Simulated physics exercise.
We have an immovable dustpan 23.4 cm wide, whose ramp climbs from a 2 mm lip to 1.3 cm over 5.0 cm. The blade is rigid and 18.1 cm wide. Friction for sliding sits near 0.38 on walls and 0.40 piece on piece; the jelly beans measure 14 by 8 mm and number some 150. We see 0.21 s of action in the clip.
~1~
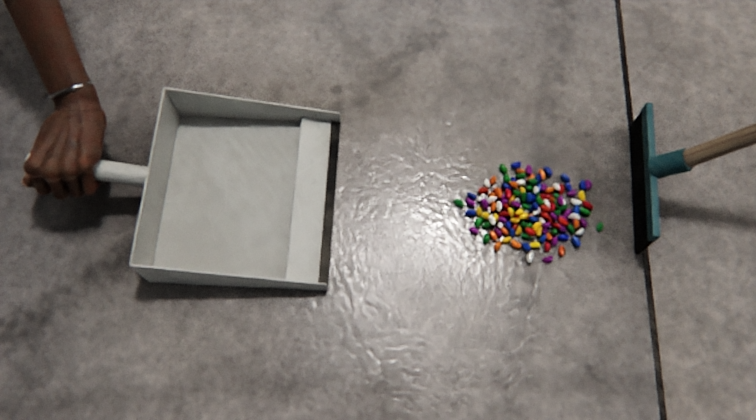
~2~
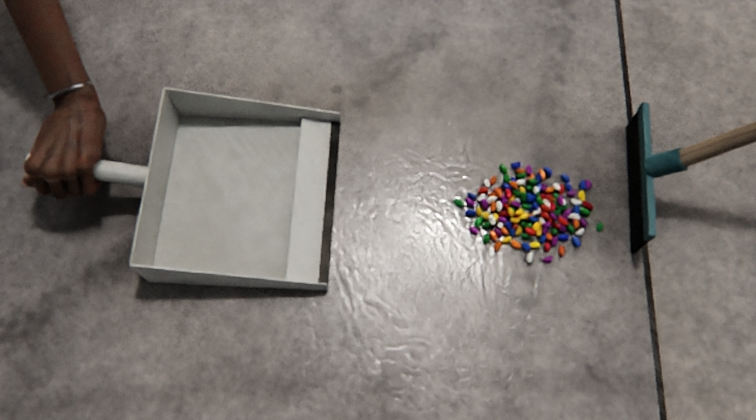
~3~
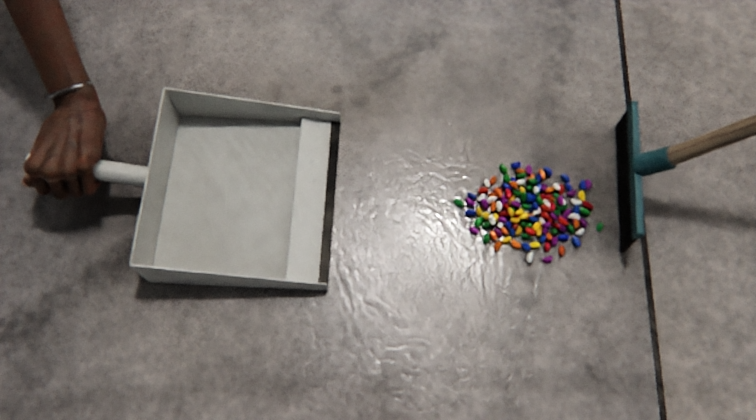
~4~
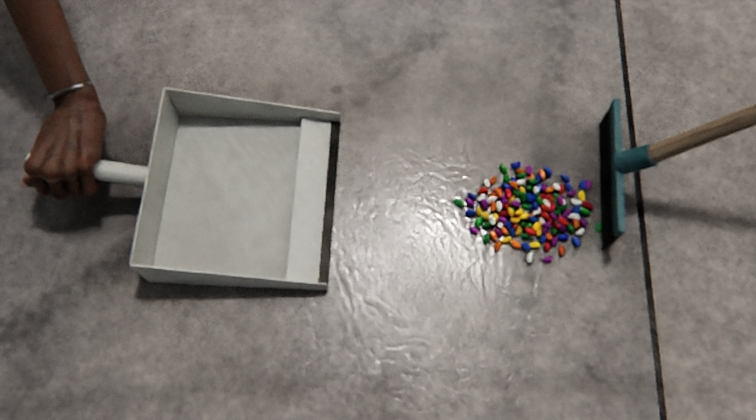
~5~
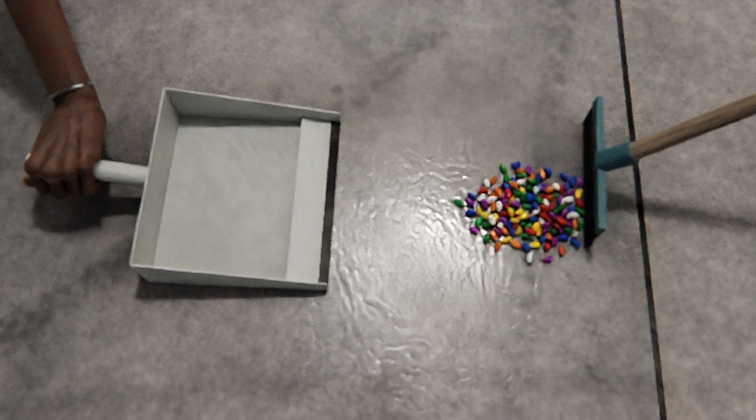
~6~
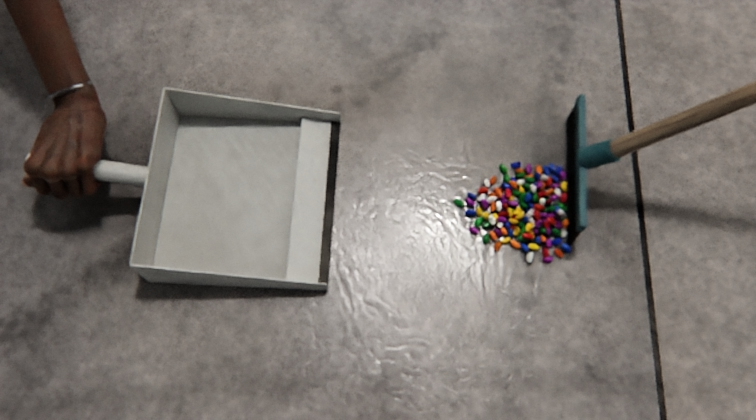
On a mottled grey floor with a dark seam, a hand holds a pale dustpan still at left while a teal-backed blade on a wooden handle slides left from the right, meeting a pile of colourful jelly beans and pushing its right edge inward.
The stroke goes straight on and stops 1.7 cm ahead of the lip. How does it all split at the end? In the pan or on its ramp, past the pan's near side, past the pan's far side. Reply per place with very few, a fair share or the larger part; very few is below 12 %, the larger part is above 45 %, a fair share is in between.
Pan: A fair share; near side: Very few; far side: Very few.
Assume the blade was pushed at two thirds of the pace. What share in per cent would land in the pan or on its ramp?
Share: Close to 30 %.
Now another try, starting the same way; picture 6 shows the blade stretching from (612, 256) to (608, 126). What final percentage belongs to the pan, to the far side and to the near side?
Pan 5; far 0; near 25.
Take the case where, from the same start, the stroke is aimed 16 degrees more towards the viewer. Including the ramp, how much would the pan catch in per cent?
That would give about 40 percent.
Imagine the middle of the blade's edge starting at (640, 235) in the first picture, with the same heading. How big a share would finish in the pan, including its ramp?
Close to 45 in a hundred.
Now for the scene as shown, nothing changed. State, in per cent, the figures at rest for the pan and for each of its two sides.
Pan 30, near side 5, far side 5.
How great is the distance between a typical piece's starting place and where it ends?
About 26 cm.
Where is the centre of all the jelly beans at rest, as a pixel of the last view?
Approximately (339, 191) in the last picture.
Then, 0.27 s after the last picture, middle of the blade 16 cm from the lip; 0 % over the lip, far side 0 %, near side 0 %.
Then, 0.44 s after the last picture, middle of the blade 7 cm from the lip; 0 % over the lip, far side 5 %, near side 5 %.
Then, 0.74 s after the last picture, middle of the blade 2 cm from the lip; 30 % over the lip, far side 5 %, near side 5 %.
In the end, pan 30 %, near side 5 %, far side 5 %, in front of the lip or behind the blade 60 %.
